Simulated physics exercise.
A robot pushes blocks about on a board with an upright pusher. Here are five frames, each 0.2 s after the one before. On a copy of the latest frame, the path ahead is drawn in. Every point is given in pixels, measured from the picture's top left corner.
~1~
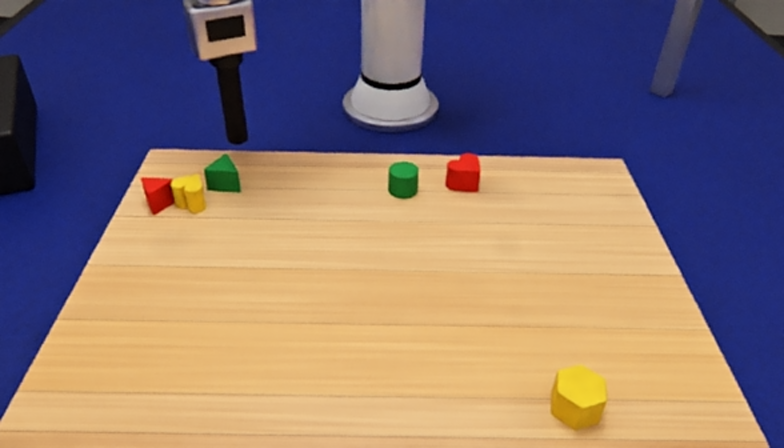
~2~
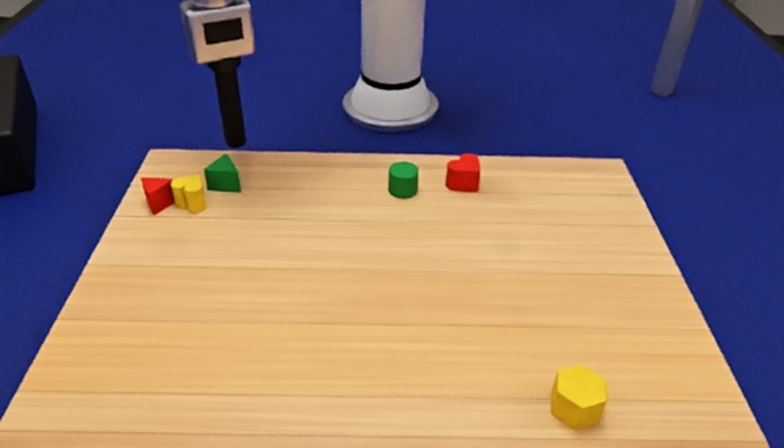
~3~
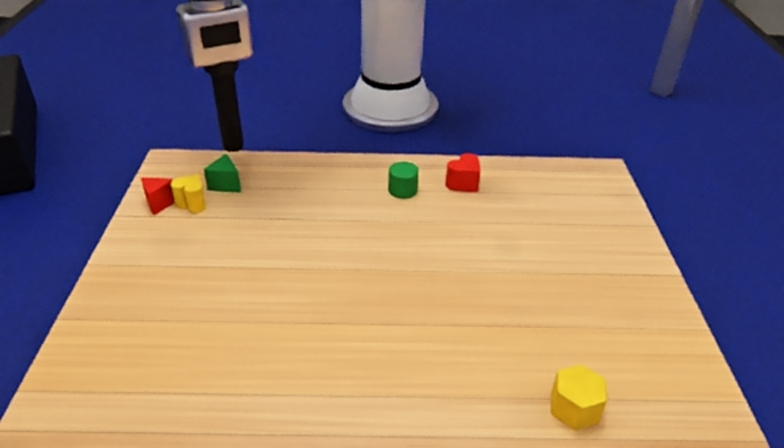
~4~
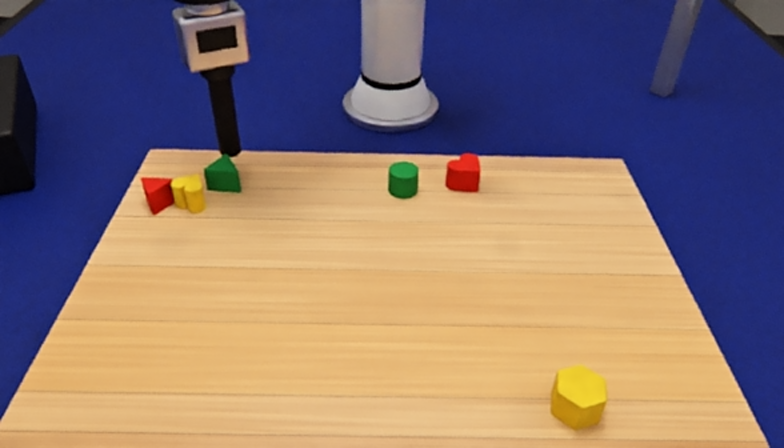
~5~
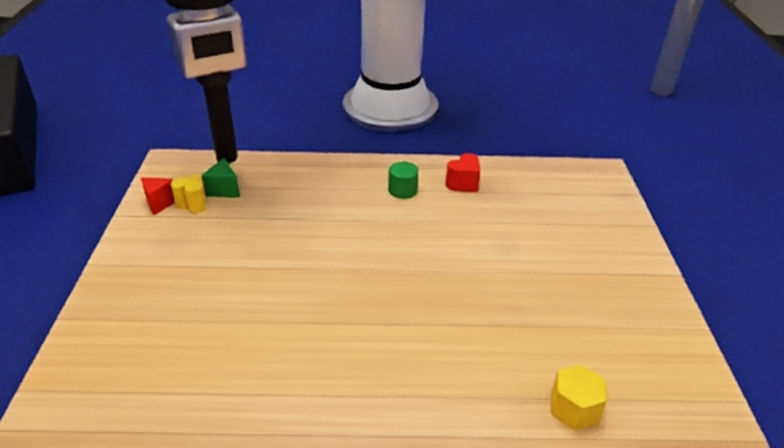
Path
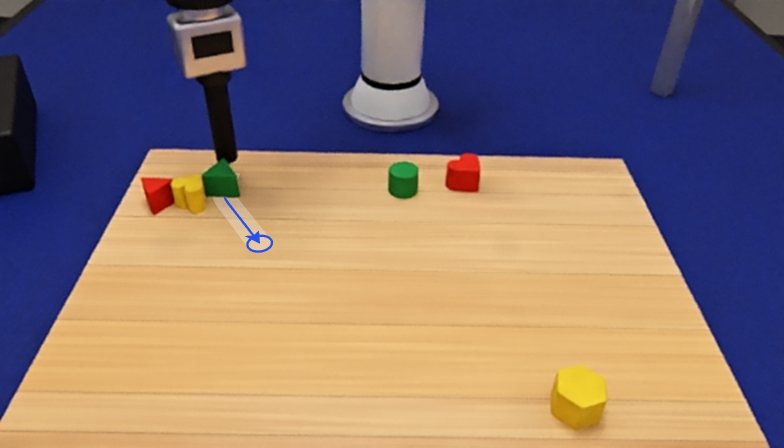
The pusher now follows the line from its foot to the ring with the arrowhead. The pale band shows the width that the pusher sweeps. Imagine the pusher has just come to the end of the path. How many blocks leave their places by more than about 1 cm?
Only one block.
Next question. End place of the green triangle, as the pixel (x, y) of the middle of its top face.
The middle of its upper face should be somewhere near (228, 233).
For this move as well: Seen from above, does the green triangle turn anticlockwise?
No, I don't think so.
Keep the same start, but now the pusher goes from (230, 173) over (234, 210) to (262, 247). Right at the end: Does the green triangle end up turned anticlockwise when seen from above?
Answer: No.
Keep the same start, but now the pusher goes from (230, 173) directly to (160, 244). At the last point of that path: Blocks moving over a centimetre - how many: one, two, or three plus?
A pair of blocks is moved.
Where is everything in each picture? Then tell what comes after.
In the first frame, pusher's lower end at (238, 140); yellow heart block at (188, 183); green triangle at (222, 164).
In the second frame, pusher at (236, 144); blocks still.
In the third frame, pusher at (234, 148); blocks still.
In the fourth frame, pusher at (231, 153); blocks still.
In the fifth frame, pusher at (227, 159); yellow heart block at (188, 183); green triangle at (220, 169).
Drawn move, from (230, 173) by way of (224, 197) and (241, 219) to (260, 244).
What follows on the original path. One third of the way, pusher at (222, 183); green triangle at (222, 194), turned 20° anticlockwise.
Two thirds of the way, pusher at (239, 205); green triangle at (227, 219).
At the end, pusher at (258, 229); yellow heart block still; green triangle at (228, 233), turned 80° clockwise.
